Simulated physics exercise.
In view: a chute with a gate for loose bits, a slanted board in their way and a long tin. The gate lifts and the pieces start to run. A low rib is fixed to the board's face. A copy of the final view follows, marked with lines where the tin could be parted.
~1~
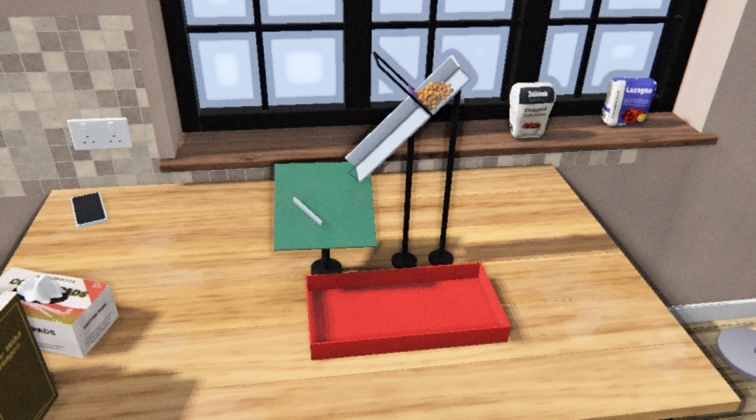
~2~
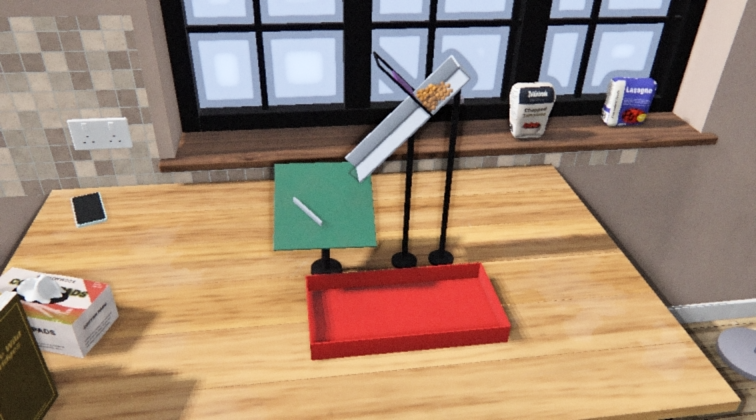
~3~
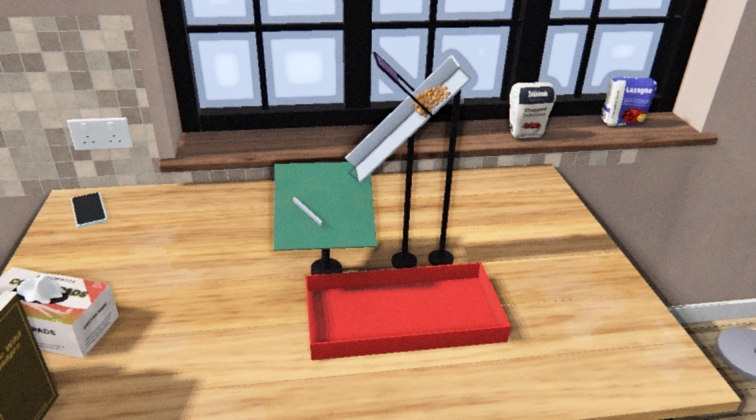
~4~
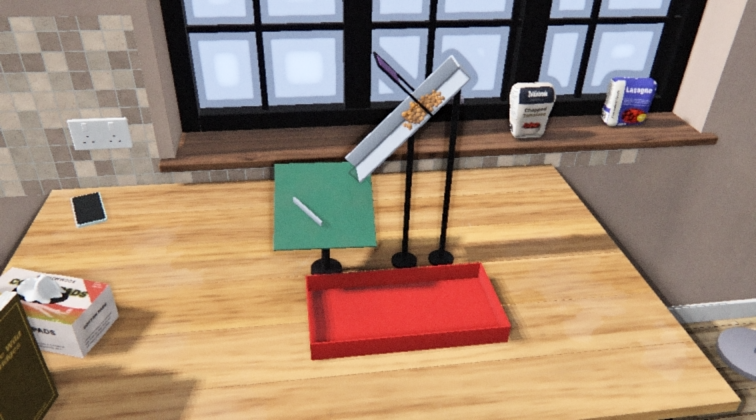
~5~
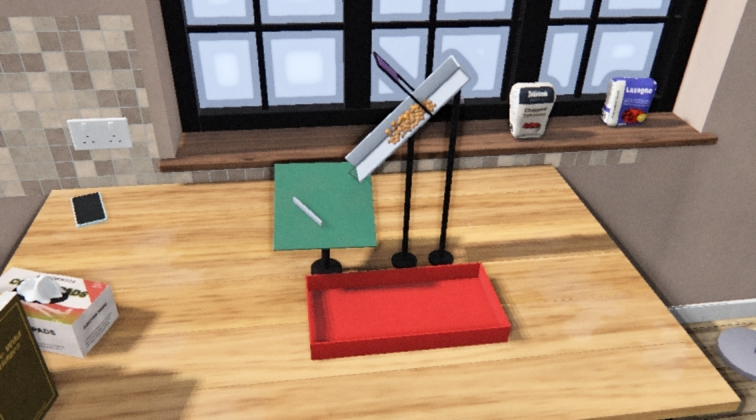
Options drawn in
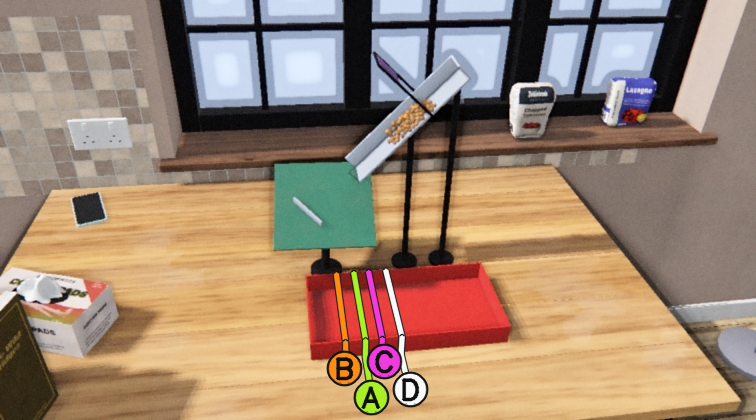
Small orange-brown pieces begin bunched near the top of a pale, steep chute on black stands, seen from slightly above a wooden table before a dark-framed window. Below the chute stand a tilted green board with a light rib and, nearer the viewer, an empty red tin, with boxes at left and packets on the sill. A dark gate lifts and the pieces slide down leftward, spreading partway along the chute, while the view stays still.
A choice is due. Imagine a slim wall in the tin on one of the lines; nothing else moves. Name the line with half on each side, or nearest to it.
B beats the others.
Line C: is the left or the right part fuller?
More lands on the left.
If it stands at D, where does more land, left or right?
Left.
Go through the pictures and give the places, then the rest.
Load behind the gate at (435, 93), roasted chickpeas; lip of the chute at (358, 175), sloping fairly steeply, in the first picture.
Middle of the board at (324, 204), tilted gently; middle of its low edge at (325, 248); of its high edge at (323, 163), in the second picture.
Front corners of the tin at (311, 344) and (510, 326), empty; front of the load at (417, 110), in the third picture.
Middle of the load at (421, 108); its front at (405, 125), about a quarter of the way to the lip; rib from (294, 197) to (321, 222), in the fourth picture.
Middle of the load at (409, 120); its front at (389, 142), about half of the way to the lip, in the fifth picture.
On the marked copy, line A crosses the front rim at (365, 339); line B crosses the front rim at (345, 341); line C crosses the front rim at (382, 338); line D crosses the front rim at (401, 336).
Choosing A, of what is caught, nearly all on the left of the divider, a stray few on the right.
Choosing B, of what is caught, about two thirds on the left of the divider, about a third on the right.
Choosing C, of what is caught, all on the left of the divider, none on the right.
Choosing D, of what is caught, all on the left of the divider, none on the right.
